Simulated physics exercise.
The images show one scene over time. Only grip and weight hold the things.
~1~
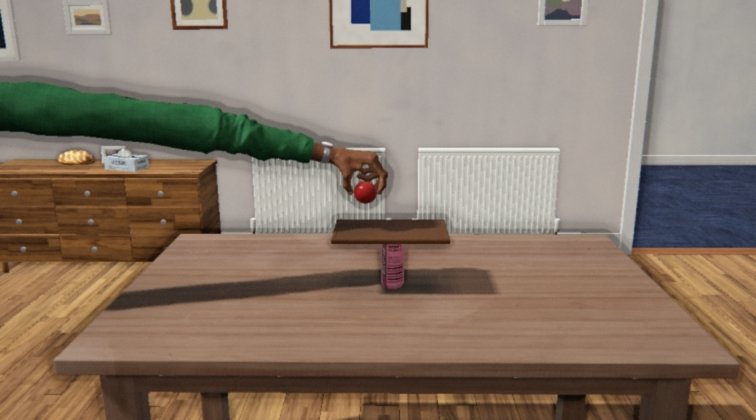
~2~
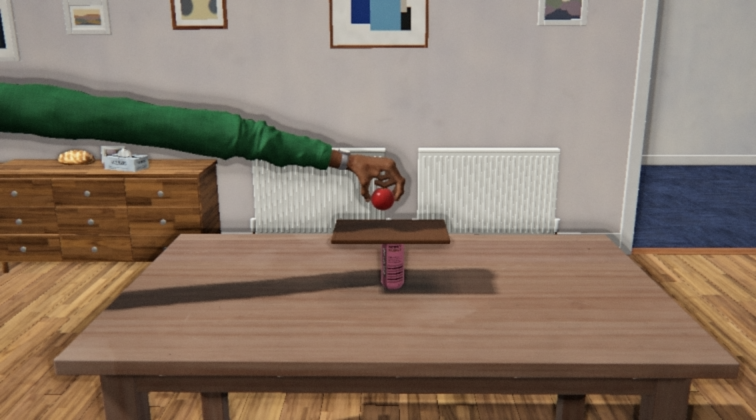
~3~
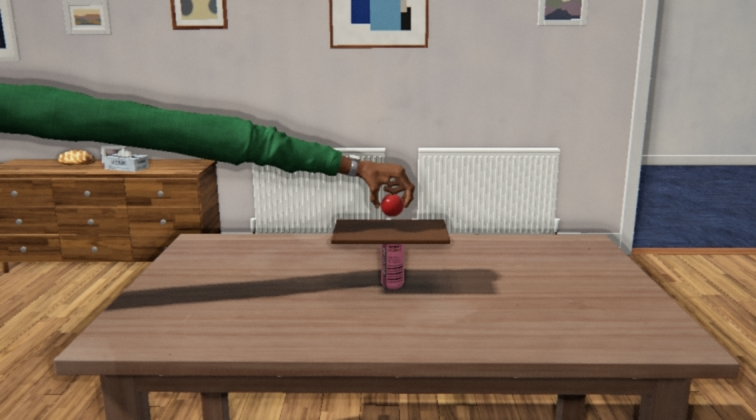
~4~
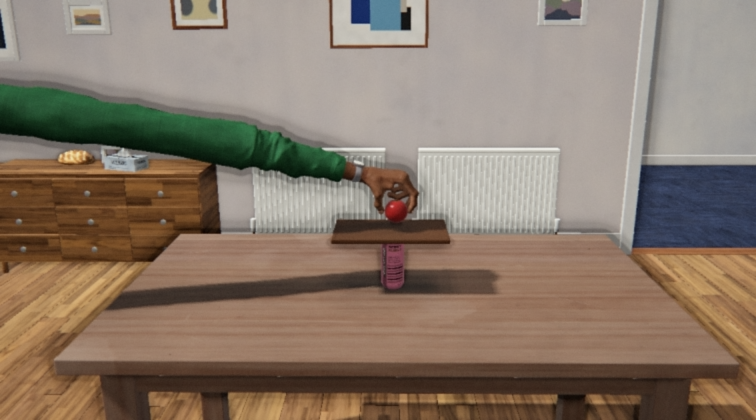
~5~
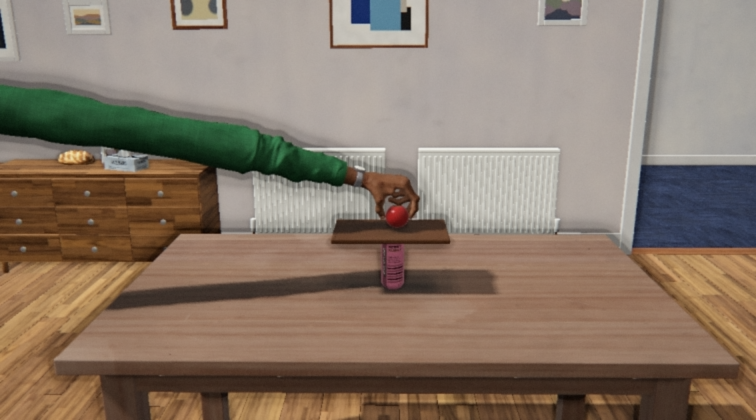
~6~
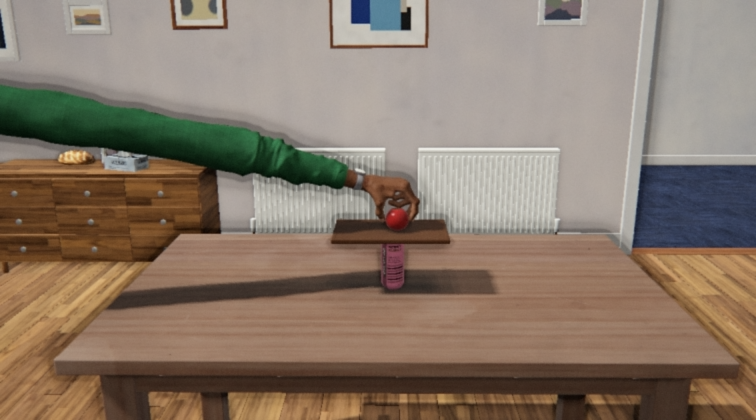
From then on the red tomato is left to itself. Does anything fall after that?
I expect the stack to stay settled.
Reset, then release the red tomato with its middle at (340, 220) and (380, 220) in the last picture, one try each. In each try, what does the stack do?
It tips over first and stays steady second.
Then, 0.20 s later than the last frame, all is still.
Then, 0.60 s later than the last frame, red tomato resting near (397, 219).
When it is over, all 3 as before. End places, in pixels of the last picture, red tomato near (397, 219). The stack keeps its balance.
